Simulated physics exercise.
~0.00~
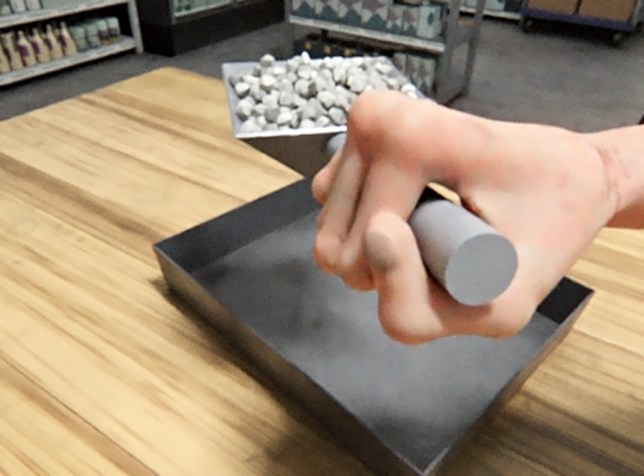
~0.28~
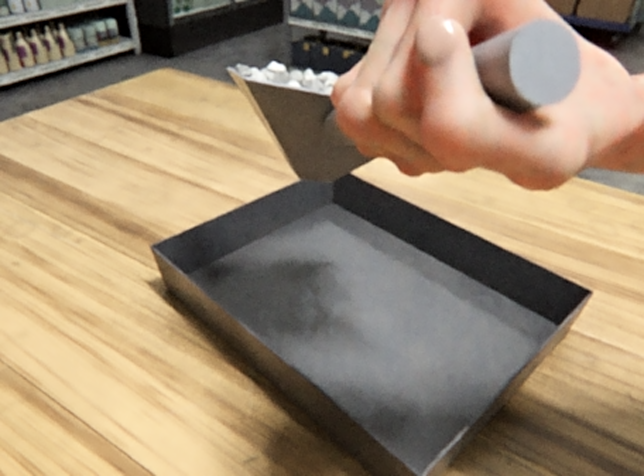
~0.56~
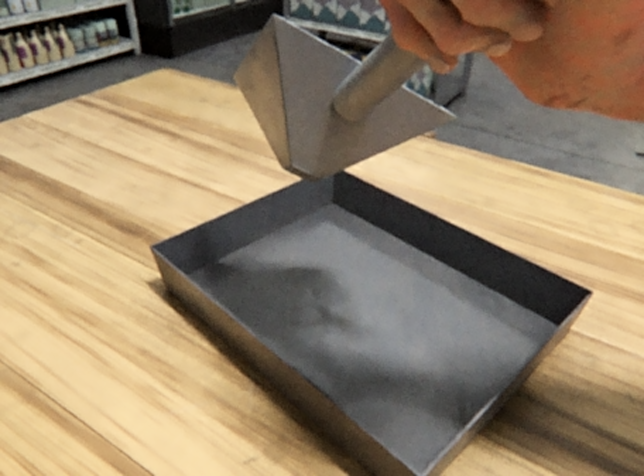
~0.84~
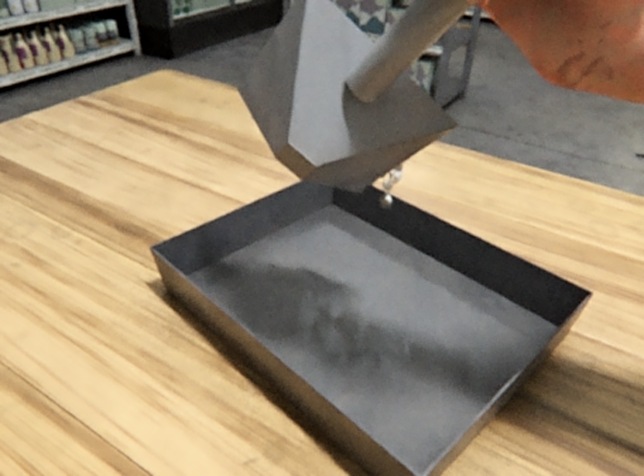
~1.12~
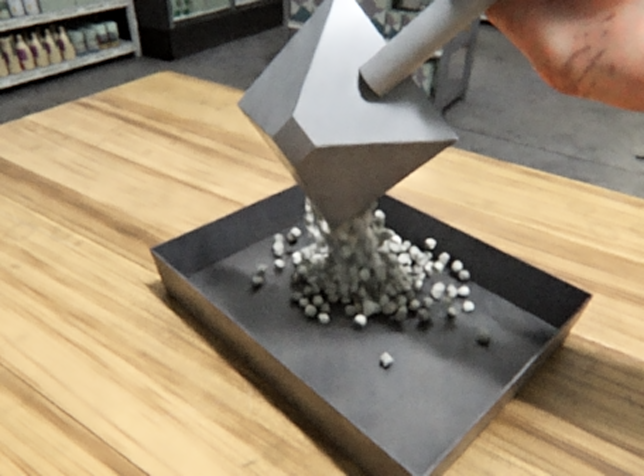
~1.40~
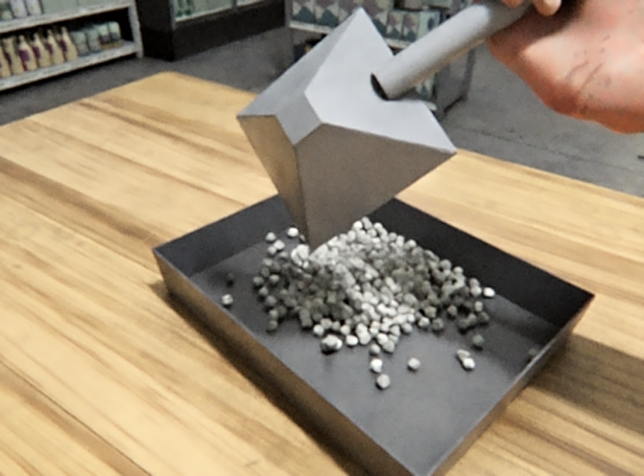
In the video, a hand holds a metal scoop of pale, pebble-like pieces above an empty dark tray on a wooden table, steadily tipping it until the pieces pour out. They end in a scattered pile in the tray beneath the upturned scoop.
